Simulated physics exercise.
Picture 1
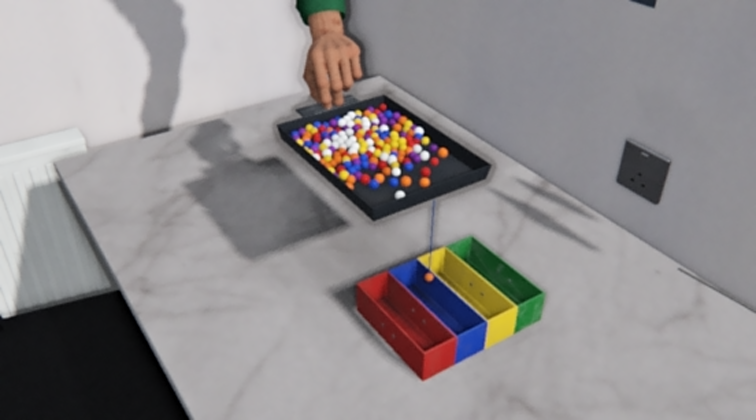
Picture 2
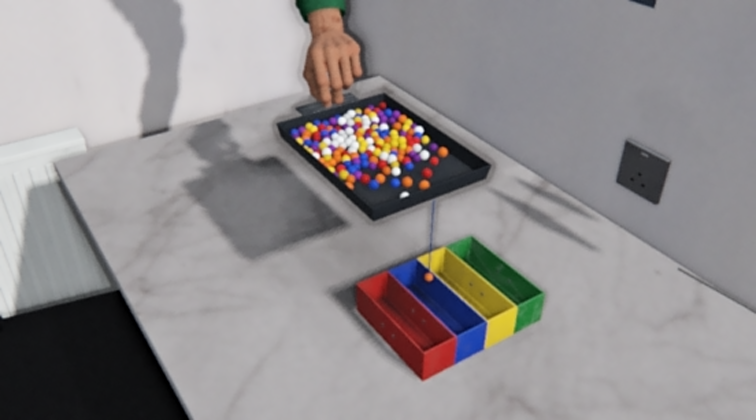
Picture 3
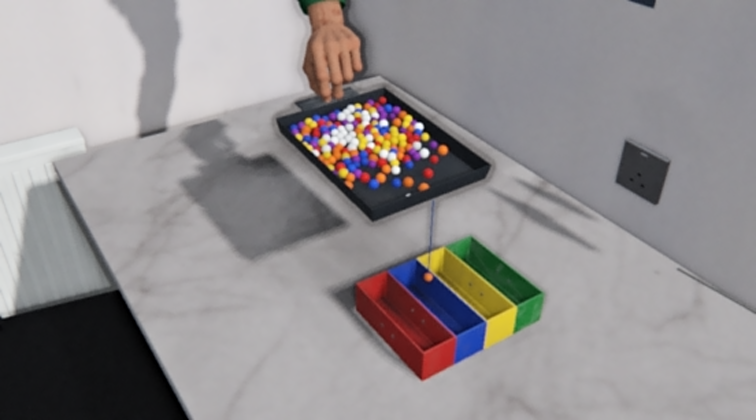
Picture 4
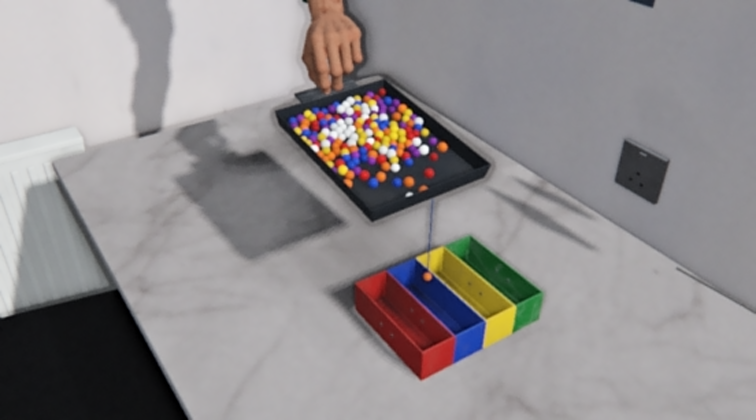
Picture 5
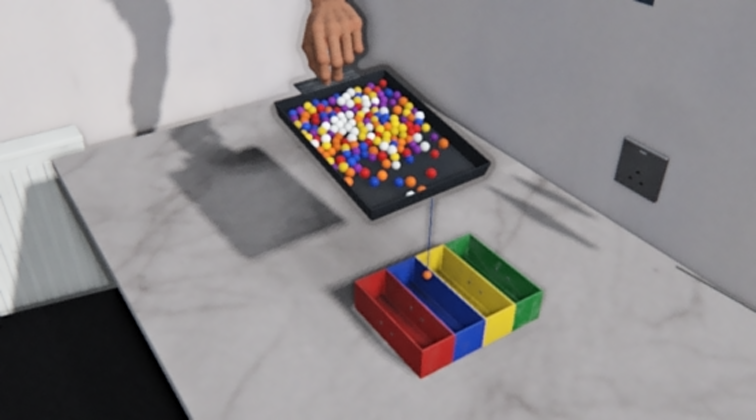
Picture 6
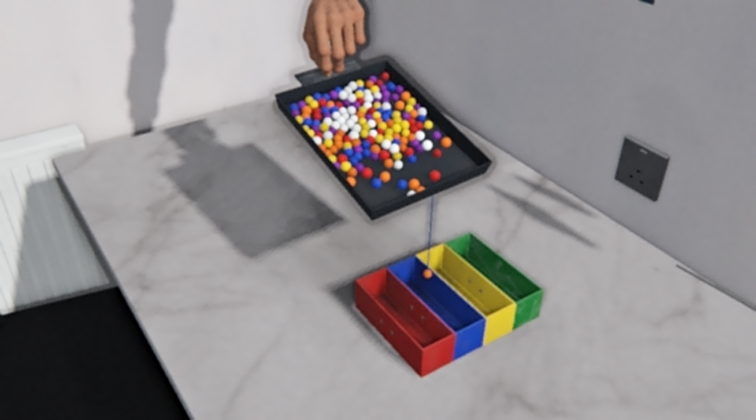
A hand slowly raised the back of a black tray of colourful beads above red, blue, yellow and green boxes, and the beads began shifting gradually down the tray toward its front edge.
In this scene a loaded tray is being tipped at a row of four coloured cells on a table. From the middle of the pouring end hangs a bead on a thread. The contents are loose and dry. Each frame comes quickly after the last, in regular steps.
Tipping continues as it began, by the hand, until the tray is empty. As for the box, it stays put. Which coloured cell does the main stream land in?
The main stream lands in the red cell.
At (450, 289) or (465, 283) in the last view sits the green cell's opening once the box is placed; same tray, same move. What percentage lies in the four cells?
Roughly 90 %, then roughly 90 %.
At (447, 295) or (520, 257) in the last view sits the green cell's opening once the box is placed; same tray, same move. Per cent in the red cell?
I'd expect some 0 percent, and then some 20 percent.
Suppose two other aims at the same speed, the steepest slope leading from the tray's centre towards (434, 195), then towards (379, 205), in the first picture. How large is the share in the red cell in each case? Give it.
I'd say some 10 in a hundred at first, then 20 in a hundred.
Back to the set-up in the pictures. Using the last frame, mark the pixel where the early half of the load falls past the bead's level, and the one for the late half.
About (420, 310), and after that about (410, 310).
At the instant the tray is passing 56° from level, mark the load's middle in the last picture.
Look close to (407, 169) in the last picture.
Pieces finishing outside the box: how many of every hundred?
40 %.
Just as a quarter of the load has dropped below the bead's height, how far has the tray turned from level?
Roughly 80 degrees of tilt.
Just after the last frame, tray tipped steeply; almost all on the tray; just a few in the red cell; just a few in the yellow cell; just a few falling or outside the box.
A moment on, tray tipped right over; about a tenth on the tray; roughly a quarter in the red cell; about a tenth in the blue cell; about a tenth in the yellow cell; roughly a third falling or outside the box.
Further on, tray tipped past a quarter turn; roughly a third in the red cell; roughly a quarter in the blue cell; about a tenth in the yellow cell; roughly half falling or outside the box.
When it is over, tray tipped past a quarter turn; roughly a third in the red cell; roughly a quarter in the blue cell; about a tenth in the yellow cell; not one in the green cell; roughly half outside the box.
